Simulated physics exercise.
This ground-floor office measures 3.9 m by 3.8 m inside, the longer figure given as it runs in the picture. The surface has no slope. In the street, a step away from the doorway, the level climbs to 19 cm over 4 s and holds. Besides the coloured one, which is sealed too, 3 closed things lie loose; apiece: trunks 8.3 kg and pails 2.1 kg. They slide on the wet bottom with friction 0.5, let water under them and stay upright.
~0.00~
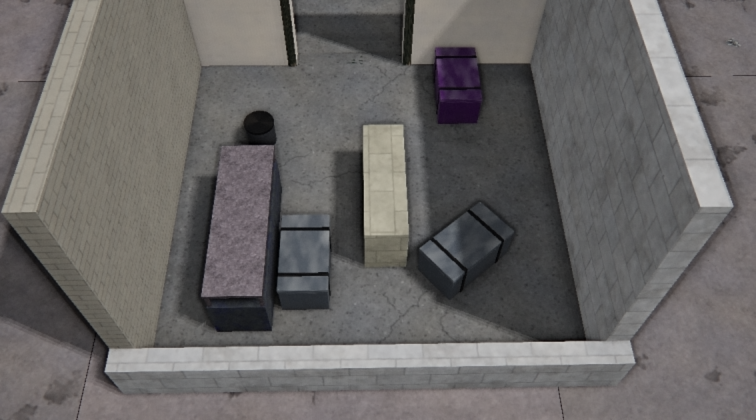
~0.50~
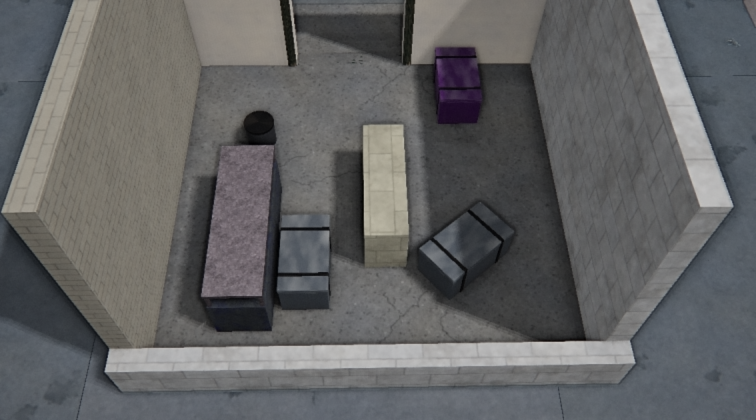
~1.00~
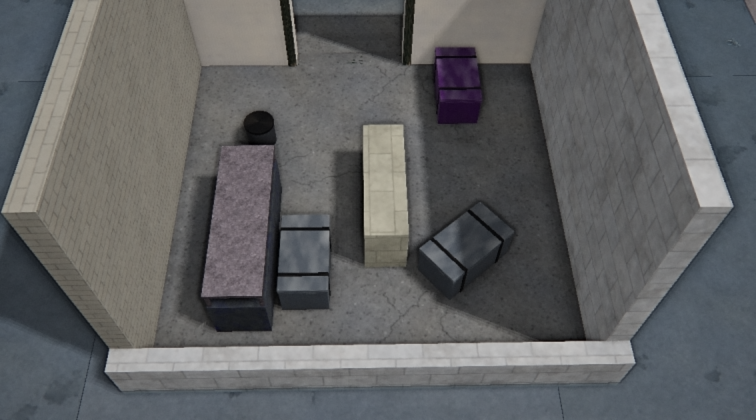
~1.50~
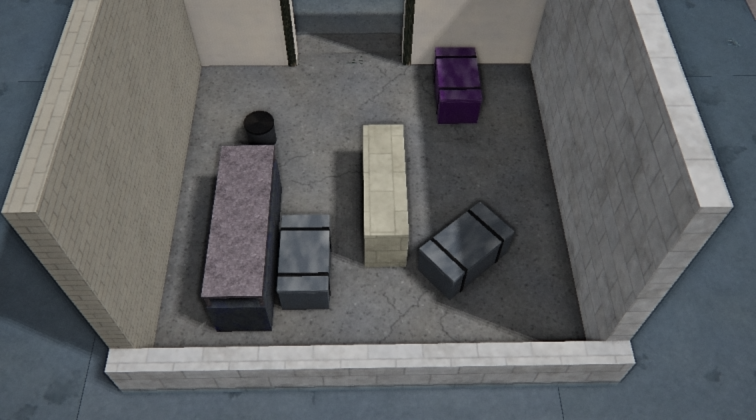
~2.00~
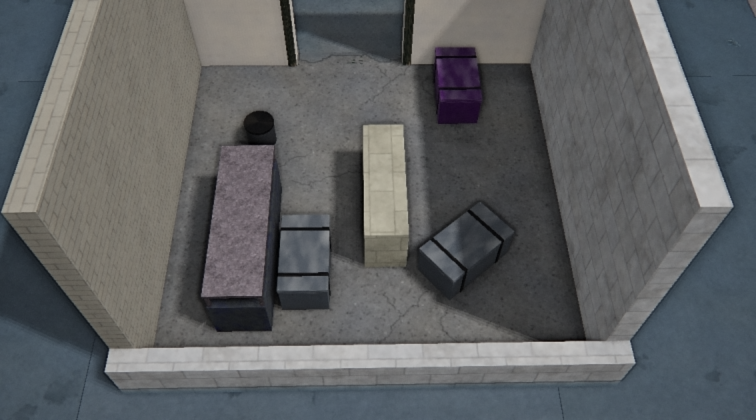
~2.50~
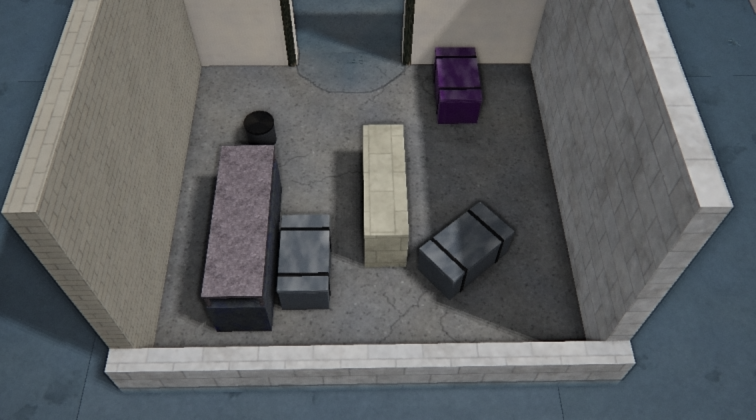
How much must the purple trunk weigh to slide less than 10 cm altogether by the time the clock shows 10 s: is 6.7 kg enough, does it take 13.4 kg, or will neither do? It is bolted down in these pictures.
Verdict: Only the larger load is enough.
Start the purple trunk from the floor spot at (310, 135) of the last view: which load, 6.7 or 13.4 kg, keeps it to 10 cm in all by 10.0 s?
Neither holds.
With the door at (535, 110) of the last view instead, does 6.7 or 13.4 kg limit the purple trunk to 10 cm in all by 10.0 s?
In that case neither weight holds it.
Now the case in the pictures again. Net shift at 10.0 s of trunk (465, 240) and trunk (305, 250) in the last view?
In turn: 40 cm, 100 cm.
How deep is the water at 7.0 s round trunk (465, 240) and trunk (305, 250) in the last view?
About 4 and 7 cm.
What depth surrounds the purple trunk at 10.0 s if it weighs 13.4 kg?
About 3 cm.
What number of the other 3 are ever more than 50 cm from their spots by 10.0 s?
3 of them.
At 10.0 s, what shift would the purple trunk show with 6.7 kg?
Roughly 20 cm.
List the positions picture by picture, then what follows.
In the first frame, the purple trunk at (458, 73) rests on the ground; water covers 0.0 m2; 0 of 4 have shifted.
In the second frame, the purple trunk at (458, 73) rests on the ground; 0.0 m2 under water; 0 of 4 have shifted.
In the third frame, the purple trunk at (458, 73), on the bottom; 0.0 m2 under water; 0 of 4 have shifted.
In the fourth frame, the purple trunk at (458, 73), on the bottom; 0.0 m2 under water; 0 of 4 have shifted.
In the fifth frame, the purple trunk at (458, 73), on the bottom; water covers 0.0 m2; 0 of 4 have shifted.
In the sixth frame, the purple trunk at (458, 73) rests on the ground; water covers 0.4 m2; 0 of 4 have shifted.
After 3.5 s the purple trunk would be 0 cm from its start with 6.7 kg and 0 cm from its start with 13.4 kg; 0 cm of water round it then.
After 4.5 s the purple trunk would be 1 cm from its start with 6.7 kg and 0 cm from its start with 13.4 kg; 1 cm of water round it then.
After 7.0 s the purple trunk would be 11 cm from its start with 6.7 kg and 0 cm from its start with 13.4 kg; 2 cm of water round it then.
After 10.0 s the purple trunk would be 24 cm from its start with 6.7 kg and 1 cm from its start with 13.4 kg; 3 cm of water round it then.
